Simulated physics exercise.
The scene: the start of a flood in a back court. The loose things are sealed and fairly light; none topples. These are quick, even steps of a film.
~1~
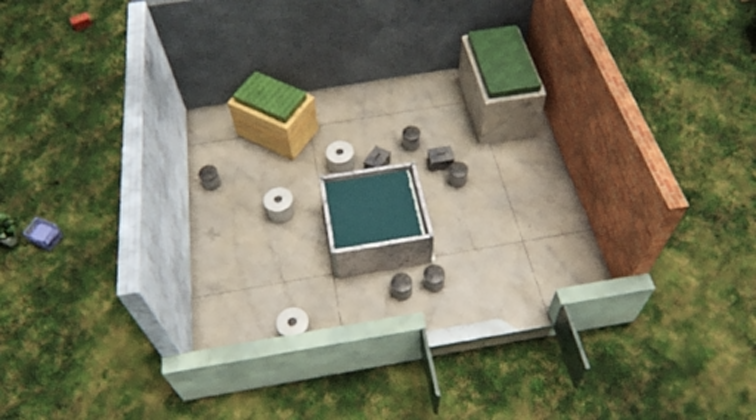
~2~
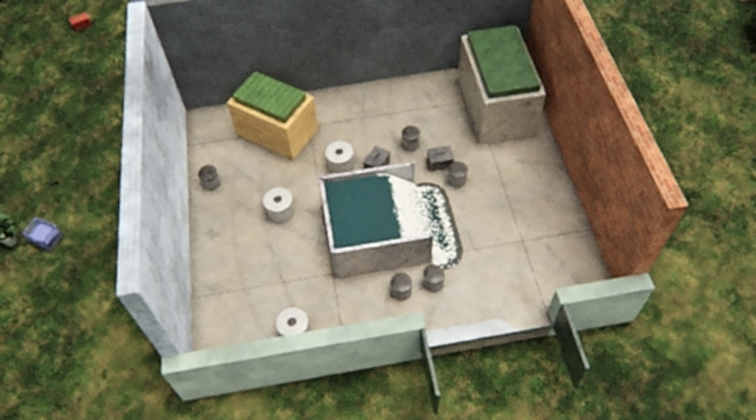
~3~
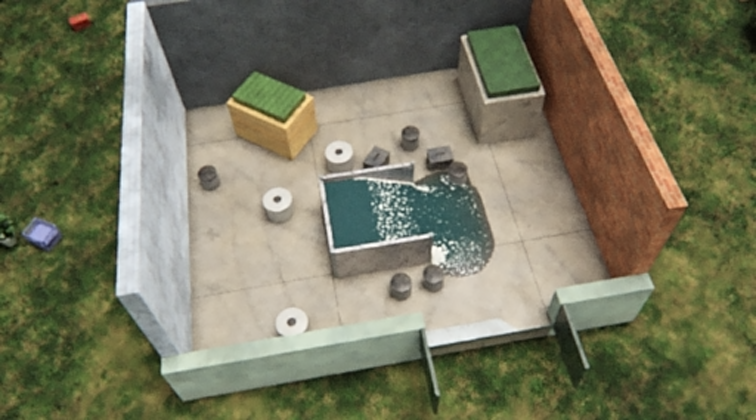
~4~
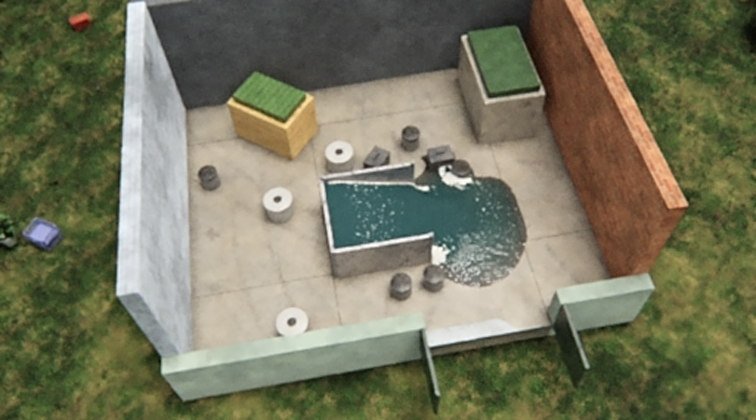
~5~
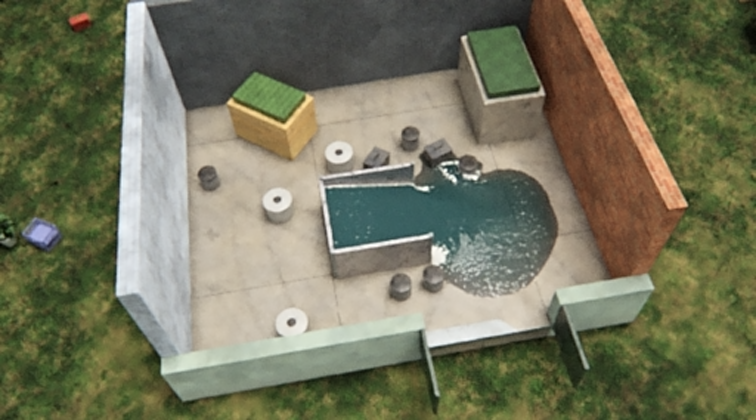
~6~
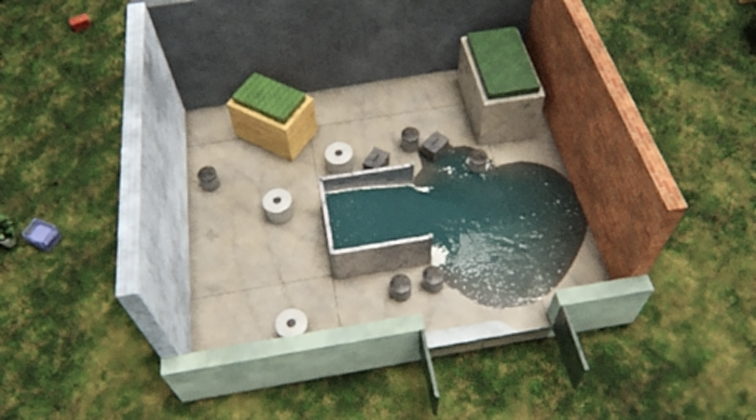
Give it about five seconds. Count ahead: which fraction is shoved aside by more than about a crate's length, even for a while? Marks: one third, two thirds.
Share: Less than a third.
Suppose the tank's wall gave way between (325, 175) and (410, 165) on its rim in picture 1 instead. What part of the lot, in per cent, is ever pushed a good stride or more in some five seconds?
Some 50 per cent.
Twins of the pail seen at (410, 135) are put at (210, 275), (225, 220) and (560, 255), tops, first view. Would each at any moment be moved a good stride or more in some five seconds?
One after the other: Never so far, not that far, yes.
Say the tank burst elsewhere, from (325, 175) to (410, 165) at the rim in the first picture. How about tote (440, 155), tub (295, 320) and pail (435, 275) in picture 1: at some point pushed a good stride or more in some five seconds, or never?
In that order: Moved that far, never so far, less than that.
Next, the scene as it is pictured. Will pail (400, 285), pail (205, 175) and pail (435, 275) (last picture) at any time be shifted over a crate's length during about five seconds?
In that order: Under that, never so far, never so far.
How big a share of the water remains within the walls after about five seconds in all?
I make it 86 per cent.
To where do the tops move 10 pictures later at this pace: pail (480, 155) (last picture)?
Close to (549, 123).
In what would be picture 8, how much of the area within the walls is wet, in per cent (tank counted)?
I make it 30 per cent.
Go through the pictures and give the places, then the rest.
A pail at (459, 169) rests on the ground; a tote at (441, 154), on the bottom; 0 of 10 have shifted, in the first picture.
A pail at (458, 169), on the bottom; a tote at (441, 154), on the bottom; 0 of 10 have shifted, in the second picture.
A pail at (458, 169), on the bottom; a tote at (440, 154), on the bottom; 0 of 10 have shifted, in the third picture.
A pail at (461, 167), on the bottom, close to its start; a tote at (440, 153) rests on the ground; 1 of 10 have shifted, in the fourth picture.
A pail at (468, 162) rests on the ground, close to its start; a tote at (438, 148) rests on the ground, close to its start; 2 of 10 have shifted, in the fifth picture.
A pail at (479, 157) rests on the ground, a stride from its start; a tote at (436, 141), on the bottom, close to its start; 2 of 10 have shifted, in the sixth picture.
A moment on, 2 of 10 are well off their spots; 0 afloat.
Next, 2 of 10 are well off their spots; 1 afloat.
Later, 2 of 10 are well off their spots; 0 afloat.
In the end, 2 of 10 are well off their spots, and 2 have been at some point; 0 afloat.
